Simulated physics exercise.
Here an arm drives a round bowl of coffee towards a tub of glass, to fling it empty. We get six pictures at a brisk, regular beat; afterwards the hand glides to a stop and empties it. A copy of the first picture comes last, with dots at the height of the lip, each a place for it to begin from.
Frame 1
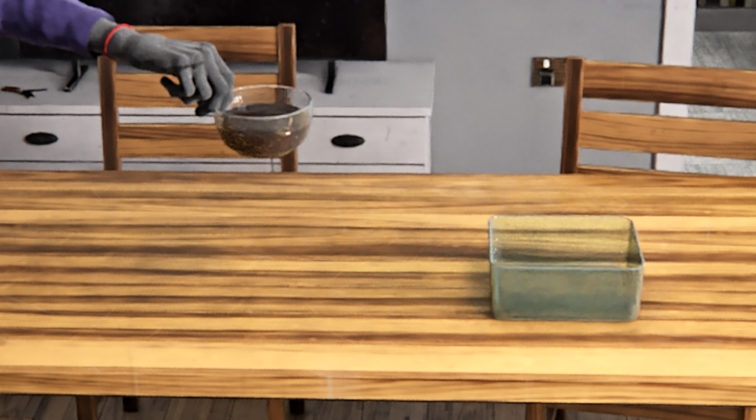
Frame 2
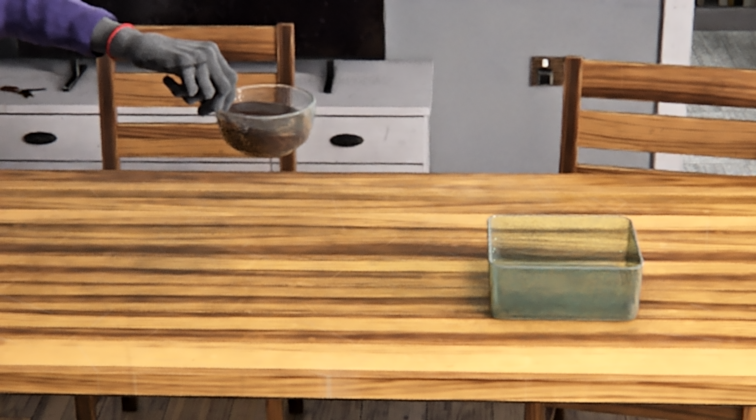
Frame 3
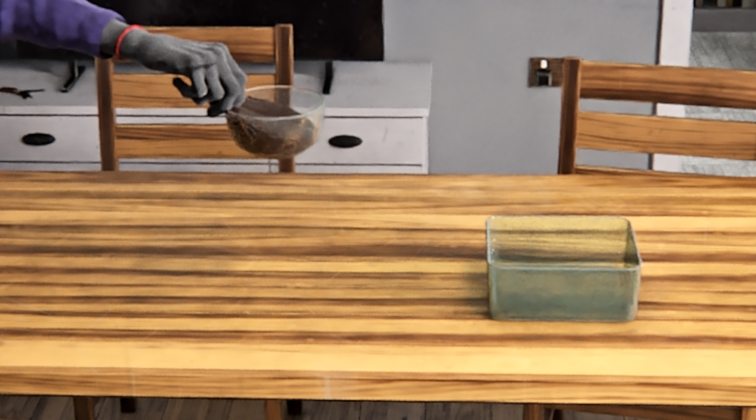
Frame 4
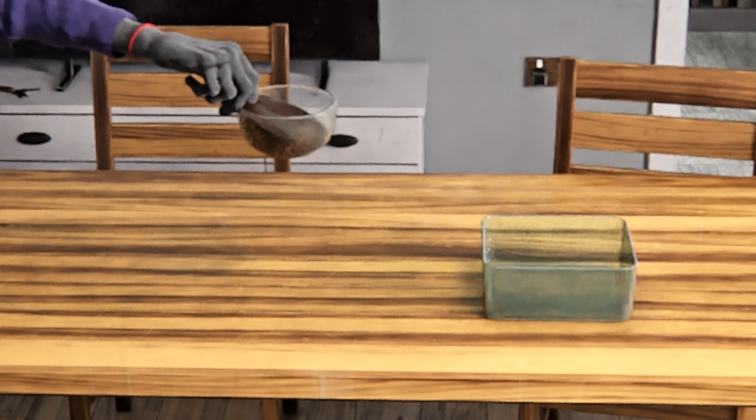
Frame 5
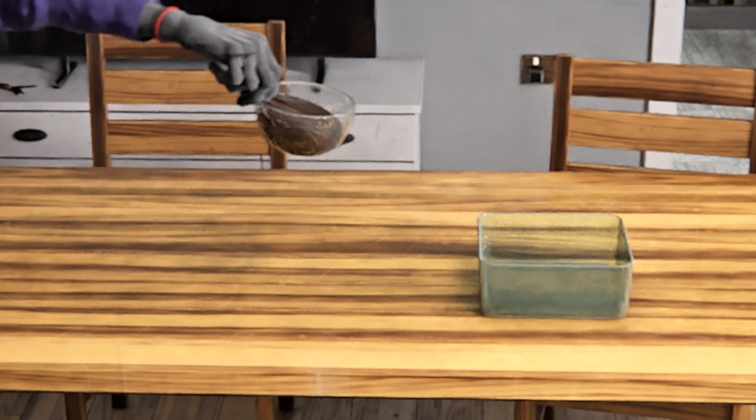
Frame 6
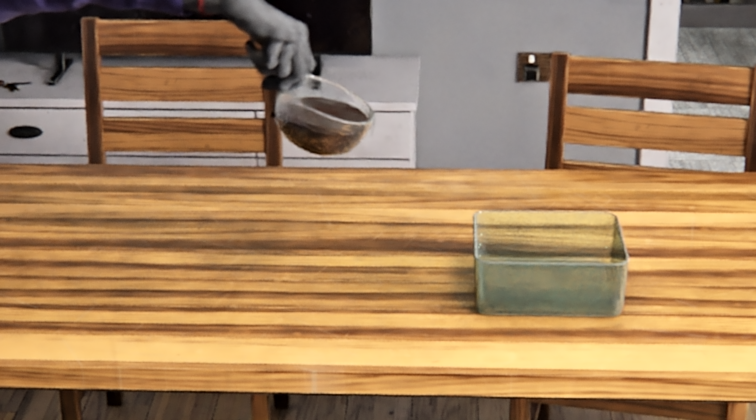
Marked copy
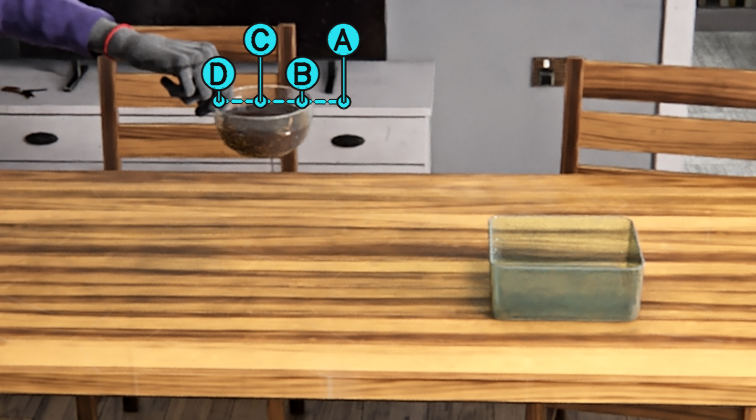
The video shows a gloved hand holding a clear round bowl of dark brown contents above a wooden table, moving it slowly right toward a rectangular glass tub, then tilting the bowl to the right with nothing leaving it.
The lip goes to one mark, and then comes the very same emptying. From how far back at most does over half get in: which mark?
Spot A.
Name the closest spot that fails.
Spot B.
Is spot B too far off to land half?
Yes, that goes wrong.
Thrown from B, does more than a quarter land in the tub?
Yes, clearly.
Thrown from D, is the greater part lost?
Yes, it does.
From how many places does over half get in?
One of them.
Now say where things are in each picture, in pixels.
Upright, lip at (310, 101); tub from (491, 316) to (638, 318); nothing has left yet, in the first frame.
Upright, lip at (313, 101); nothing has left yet, in the second frame.
Upright, lip at (322, 102); nothing has left yet, in the third frame.
Upright, lip at (334, 101); nothing has left yet, in the fourth frame.
Tipped about 8°, lip at (353, 105); nothing has left yet, in the fifth frame.
Tipped about 23°, lip at (373, 116); nothing has left yet, in the sixth frame.
On the marked copy, A at (343, 101); B at (302, 101); C at (260, 101); D at (218, 101).
If A is chosen, about 64 % lands in the tub, 21 % falls short and 14 % goes beside or beyond.
If B is chosen, about 31 % lands in the tub, 60 % falls short and 9 % goes beside or beyond.
If C is chosen, about 0 % lands in the tub, 99 % falls short.
If D is chosen, about 0 % lands in the tub, 100 % falls short.
